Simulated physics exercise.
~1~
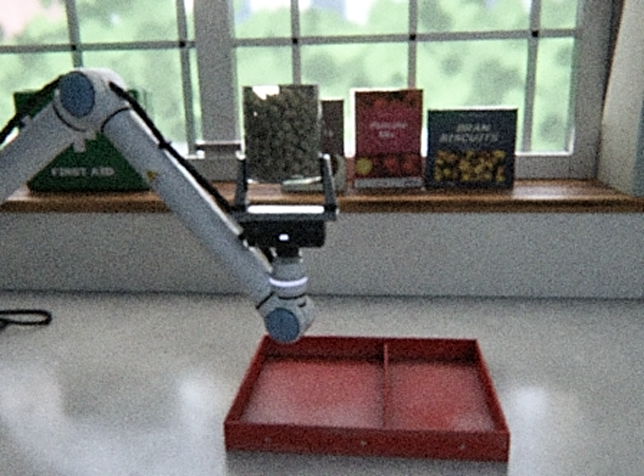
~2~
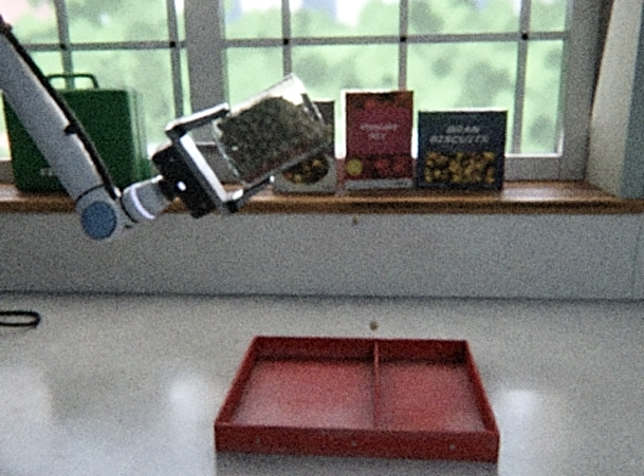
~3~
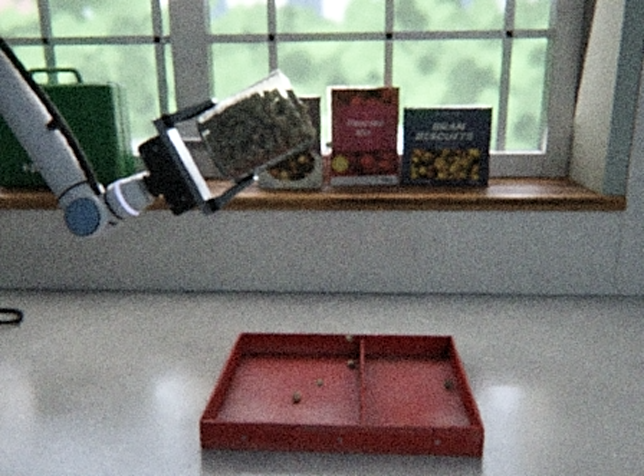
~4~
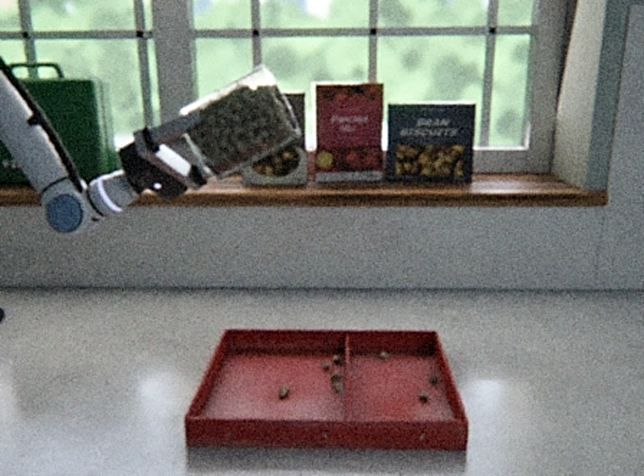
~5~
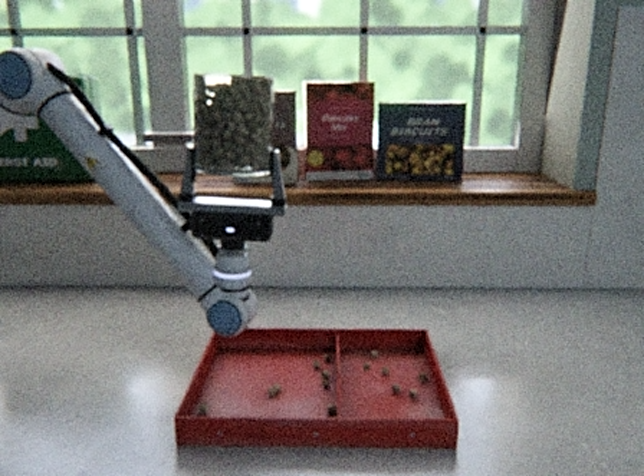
A grey robot arm holds a clear tumbler packed with small dark pebbles above a pale counter, seen from the front with a bright, gridded window behind. A red tray with one dividing wall sits below, while a green first aid box, a red packet and a dark bran biscuits box stand on the wooden sill. The arm swings the tumbler left and tips it steeply rightward. A few pebbles drop and scatter on both sides of the divider. The arm then turns the tumbler upright again, still nearly full, leaving only a sprinkling in the tray.
